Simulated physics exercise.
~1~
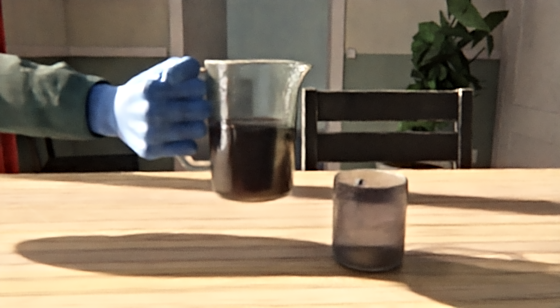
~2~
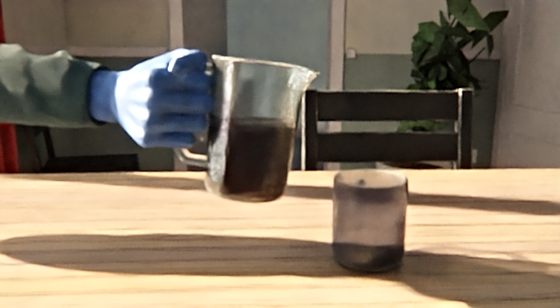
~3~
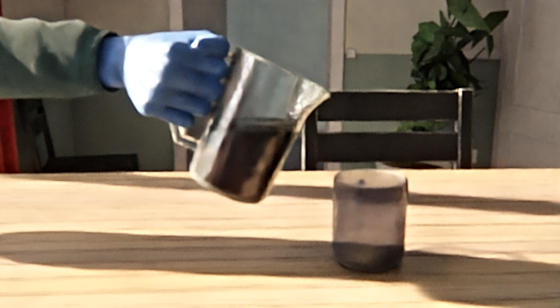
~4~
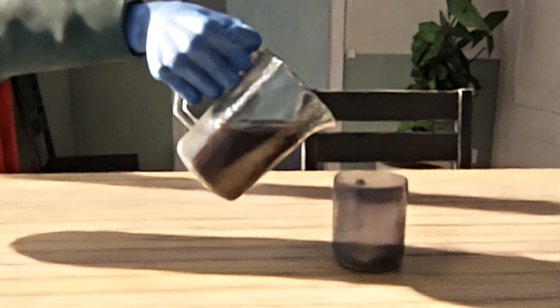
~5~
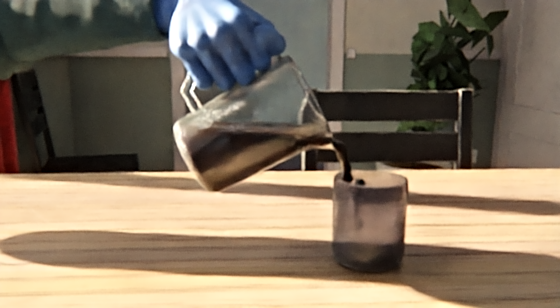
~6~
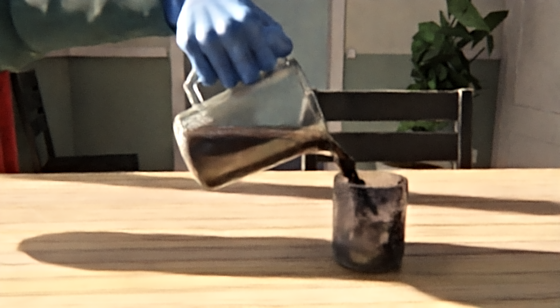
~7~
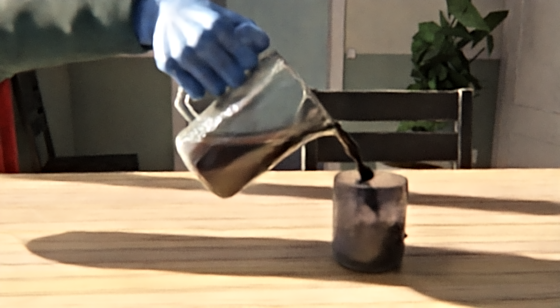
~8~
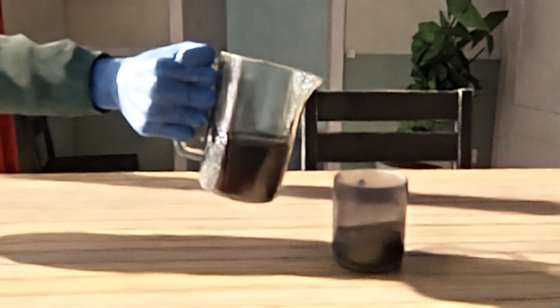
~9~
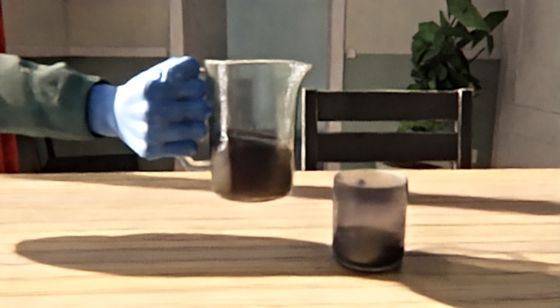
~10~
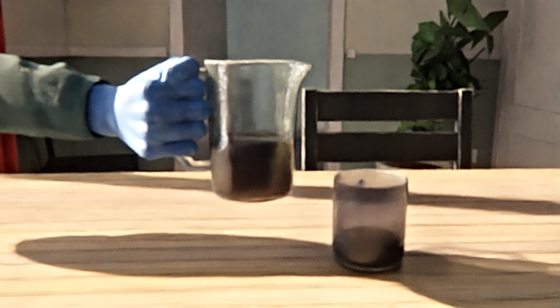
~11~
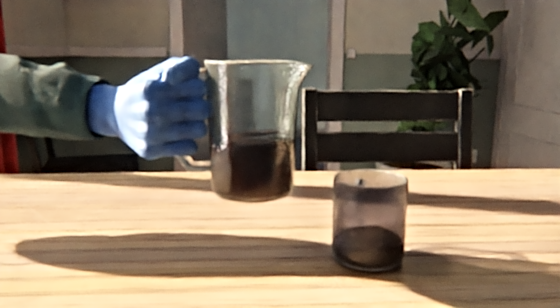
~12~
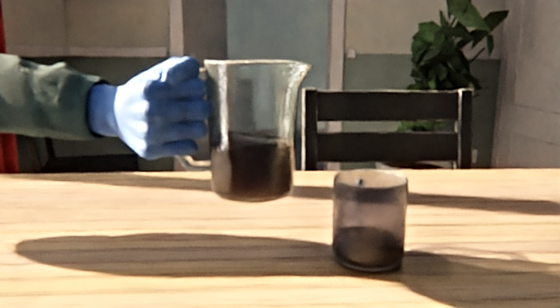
At a wooden table, a blue-gloved hand tilting a glass jug rightwards, pouring dark liquid into a translucent cup, then righting it.
